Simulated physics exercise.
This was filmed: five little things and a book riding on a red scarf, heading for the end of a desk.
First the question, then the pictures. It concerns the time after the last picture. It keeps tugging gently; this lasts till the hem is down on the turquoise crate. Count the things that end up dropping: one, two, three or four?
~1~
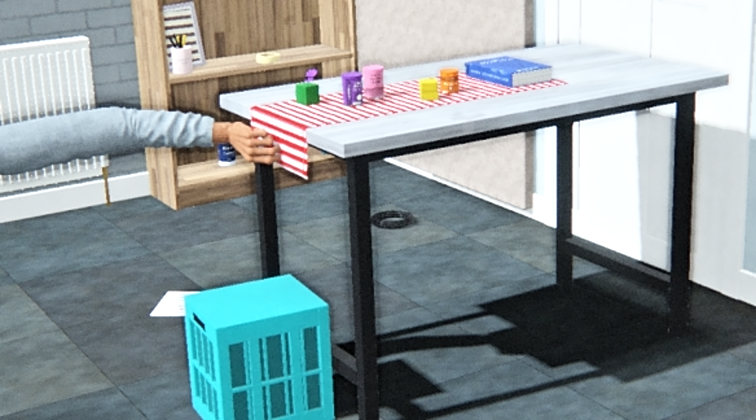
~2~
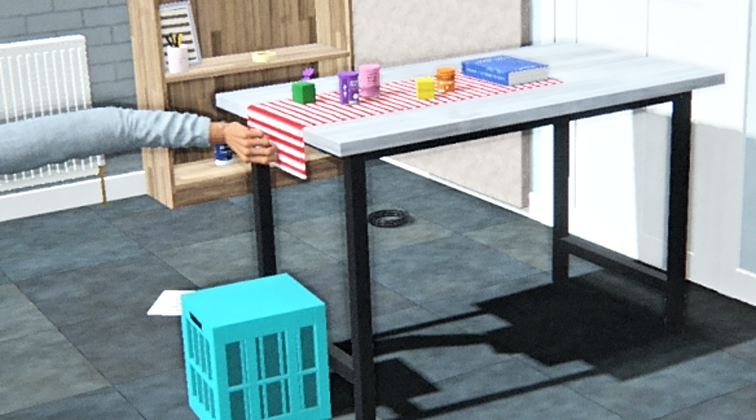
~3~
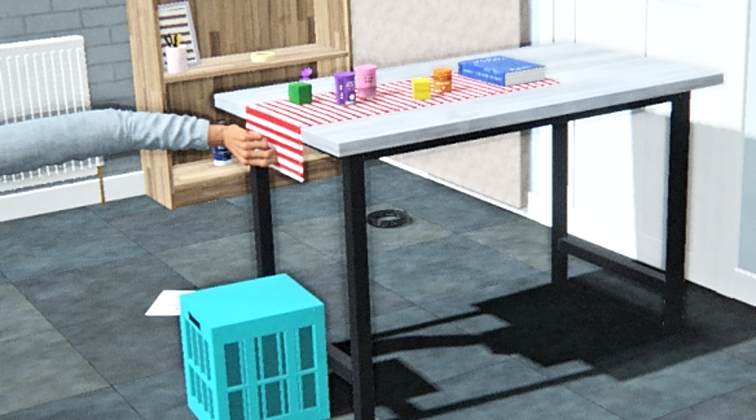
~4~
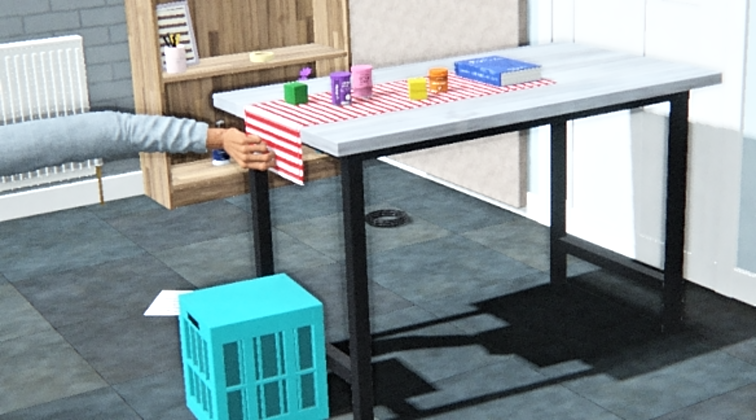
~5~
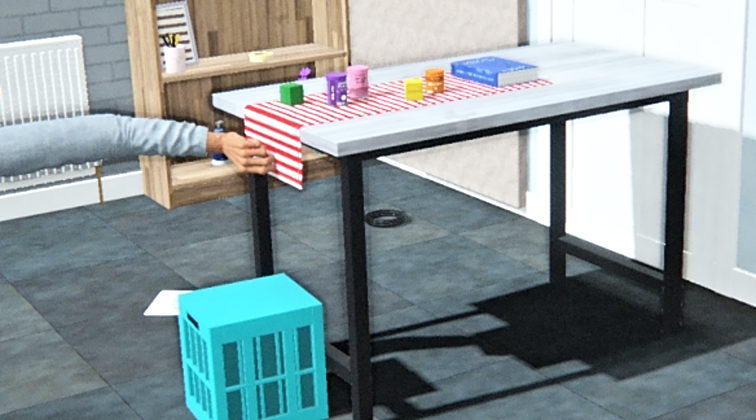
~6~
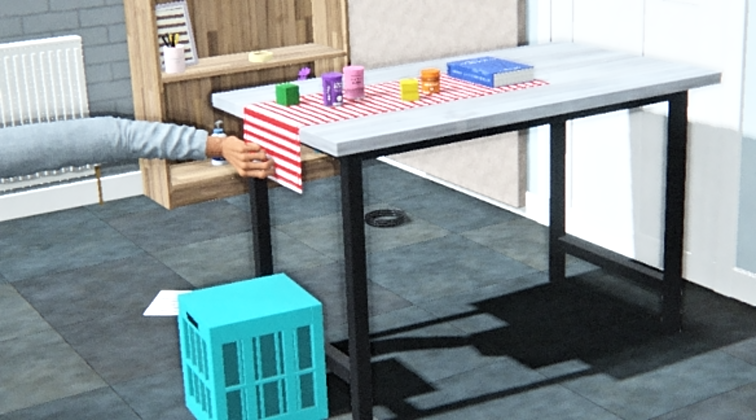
Three things are going to come down.
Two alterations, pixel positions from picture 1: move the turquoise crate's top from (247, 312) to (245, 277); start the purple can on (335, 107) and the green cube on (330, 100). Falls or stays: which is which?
Result: Purple can gone, green cube gone.
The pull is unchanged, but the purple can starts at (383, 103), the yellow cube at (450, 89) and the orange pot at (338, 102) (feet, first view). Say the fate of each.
The purple can is off the top, the yellow cube is still on top, the orange pot is off the top.
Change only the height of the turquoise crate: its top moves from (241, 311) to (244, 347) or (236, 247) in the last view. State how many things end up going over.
You'd get 4 and then 1.
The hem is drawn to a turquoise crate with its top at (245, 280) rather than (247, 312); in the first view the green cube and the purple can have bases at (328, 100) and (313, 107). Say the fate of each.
Note: Green cube lost; purple can lost.
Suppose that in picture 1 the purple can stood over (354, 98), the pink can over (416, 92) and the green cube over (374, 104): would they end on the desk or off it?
Final state: The purple can is no longer up, the pink can is still in place, the green cube is no longer up.
Early on, hem near (276, 247); green cube gone.
Midway, hem on the crate; green cube, purple can and pink can gone.
Finally, hem on the crate; green cube, purple can and pink can gone. It carries off three.
